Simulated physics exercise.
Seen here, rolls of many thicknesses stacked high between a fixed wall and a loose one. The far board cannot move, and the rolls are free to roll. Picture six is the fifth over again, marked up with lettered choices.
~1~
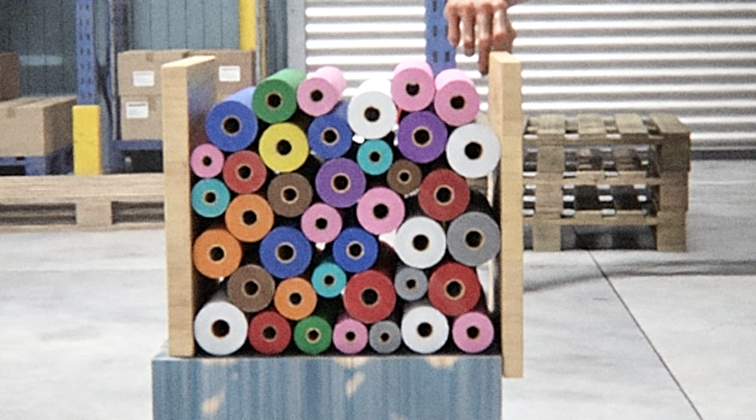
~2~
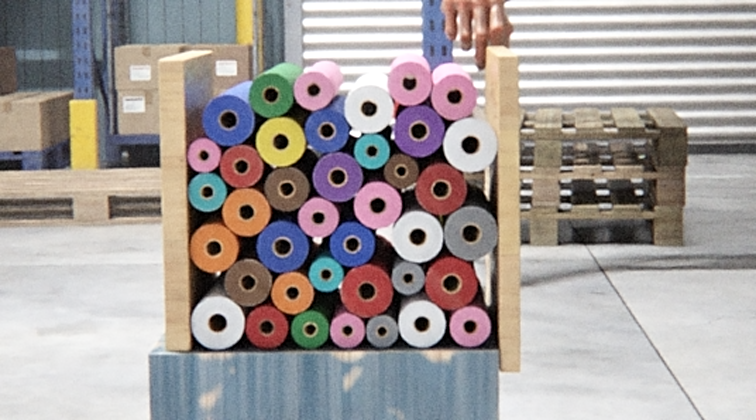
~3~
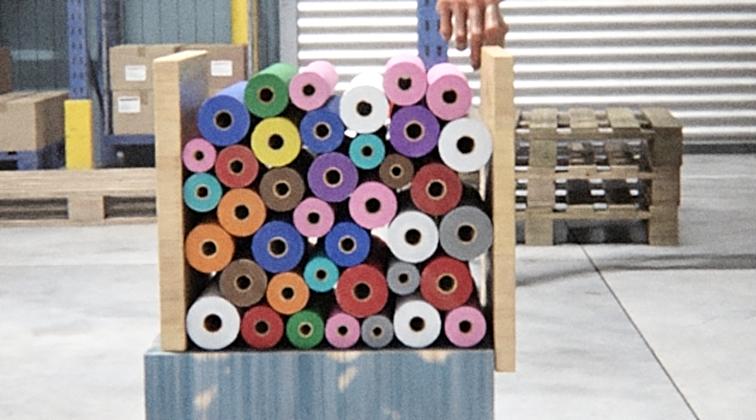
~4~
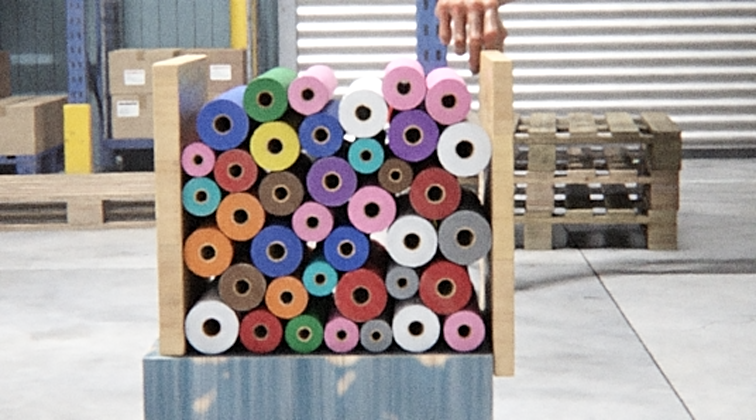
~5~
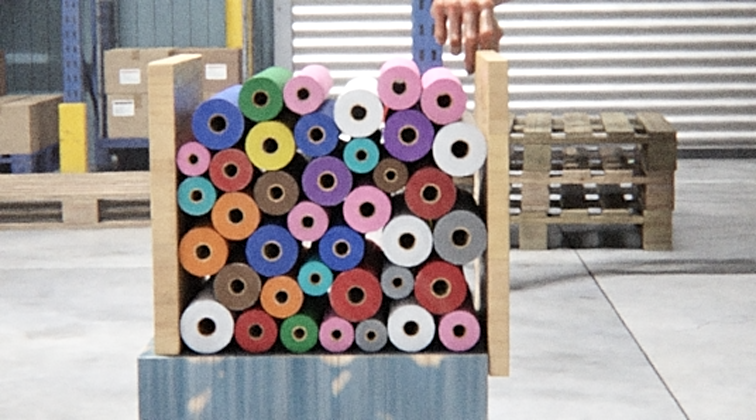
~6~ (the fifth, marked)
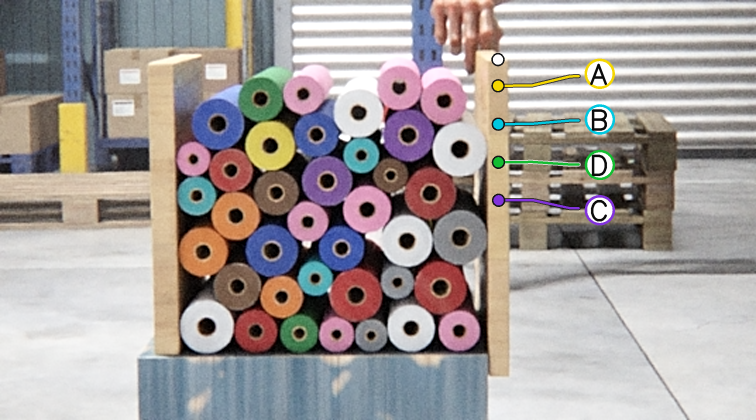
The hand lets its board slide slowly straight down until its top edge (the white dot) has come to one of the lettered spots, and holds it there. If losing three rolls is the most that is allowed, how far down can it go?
The lowest mark that will do is C.
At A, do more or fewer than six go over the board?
At A, fewer than six.
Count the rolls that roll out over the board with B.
The count is none.
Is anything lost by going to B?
No.
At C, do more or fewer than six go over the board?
At C, fewer than six.
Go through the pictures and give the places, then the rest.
In the first frame, side board (504, 202); a white roll (220, 328); a white roll (425, 329).
In the second frame, a white roll (422, 323); a brown roll (248, 282).
In the third frame, a blue roll (348, 244); an orange roll (241, 212).
In the fourth frame, a brown roll (395, 175); a yellow roll (275, 146).
In the fifth frame, a white roll (359, 112); side board (491, 200); a white roll (207, 326).
On the marked copy, A at (498, 86); B at (499, 124); C at (499, 200); D at (499, 162); the white dot at (498, 60).
Following C. Soon after the start, top of the board (487, 125).
Later, top of the board (488, 199).
In the end, top of the board (488, 199), one out over the board.
As for the rest, A none out over the board; B none out over the board; D none out over the board.
